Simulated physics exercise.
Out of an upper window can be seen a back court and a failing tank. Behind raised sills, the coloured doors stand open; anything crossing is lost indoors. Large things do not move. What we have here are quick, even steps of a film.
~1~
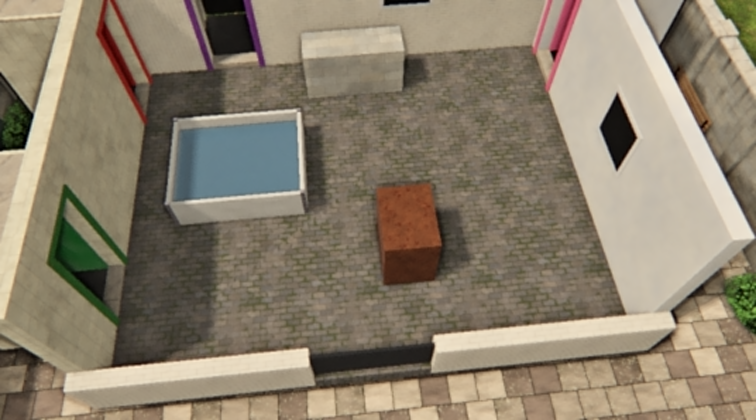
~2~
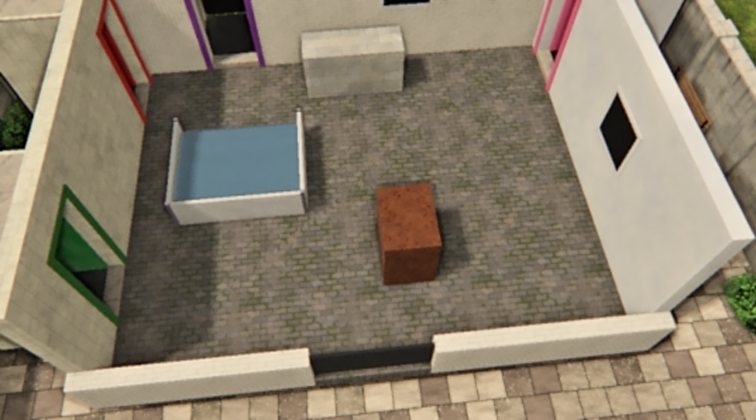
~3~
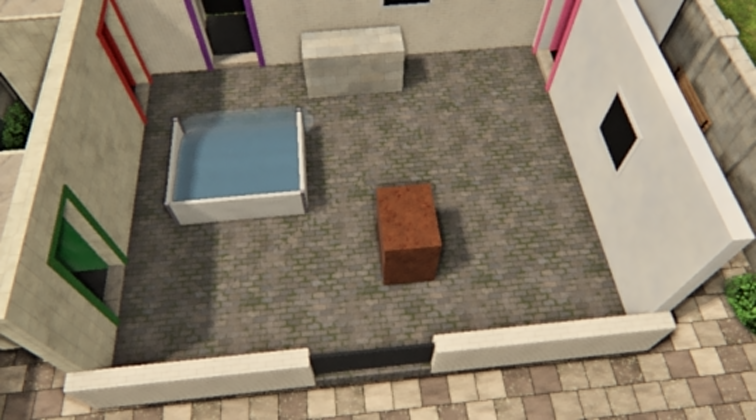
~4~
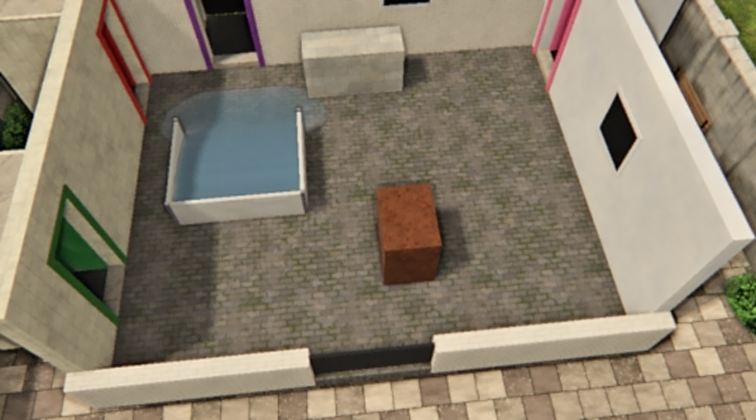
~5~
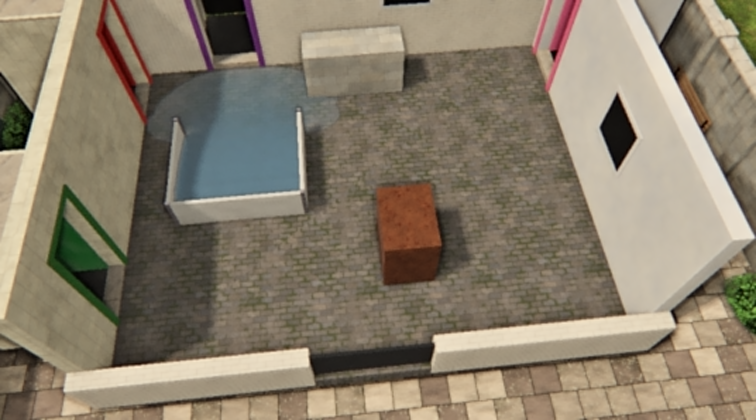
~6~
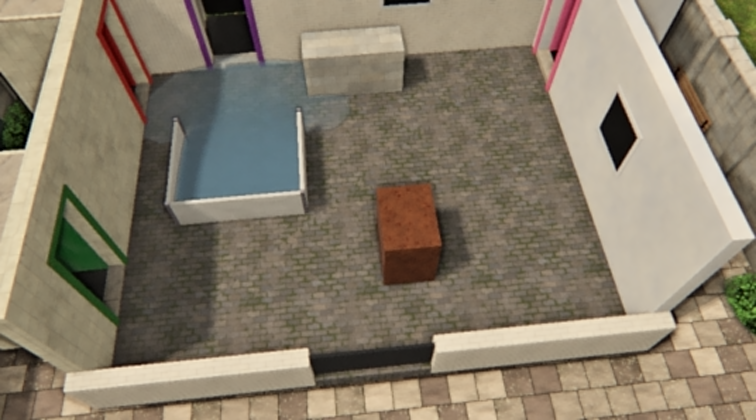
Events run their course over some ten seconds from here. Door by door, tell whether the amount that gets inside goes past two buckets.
One by one: Pink door: Not over the line on that one; green door: Not over the line on that one; red door: Over the line on that one; purple door: Over the line on that one.
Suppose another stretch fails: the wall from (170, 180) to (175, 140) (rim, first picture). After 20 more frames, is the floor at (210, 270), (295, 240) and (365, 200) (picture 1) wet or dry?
In the order you gave them, I get drenched, still bare, still bare.
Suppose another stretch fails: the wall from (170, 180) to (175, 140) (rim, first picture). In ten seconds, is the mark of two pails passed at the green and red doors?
Green door: Below the limit; red door: Above the limit.
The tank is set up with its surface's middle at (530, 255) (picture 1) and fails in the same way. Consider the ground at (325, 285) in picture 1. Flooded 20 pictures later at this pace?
Spared.
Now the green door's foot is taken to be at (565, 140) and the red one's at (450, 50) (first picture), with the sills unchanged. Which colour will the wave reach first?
That would be the purple-painted one.
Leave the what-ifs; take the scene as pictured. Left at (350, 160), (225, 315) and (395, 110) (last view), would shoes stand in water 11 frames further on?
The three points read clear, clear and soaked through.
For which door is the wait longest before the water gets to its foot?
Answer - the green-painted one.
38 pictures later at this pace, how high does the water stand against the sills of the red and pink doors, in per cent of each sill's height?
Approx. 160 % followed by 50 %.
A moment on, water covers 15 % of the floor; the pink door not reached, the green door not reached, the red door wet at the sill, nothing in, the purple door over two buckets in.
Next, water covers 20 % of the floor; the pink door not reached, the green door not reached, the red door over two buckets in, the purple door far over two buckets in.
Then, water covers 30 % of the floor; the pink door wet at the sill, nothing in, the green door not reached, the red door far over two buckets in, the purple door far over two buckets in.
Later, water covers 55 % of the floor; the pink door wet at the sill, nothing in, the green door wet at the sill, nothing in, the red door far over two buckets in, the purple door far over two buckets in.
In the end, water covers 80 % of the floor; the pink door wet at the sill, nothing in, the green door wet at the sill, nothing in, the red door far over two buckets in, the purple door far over two buckets in.
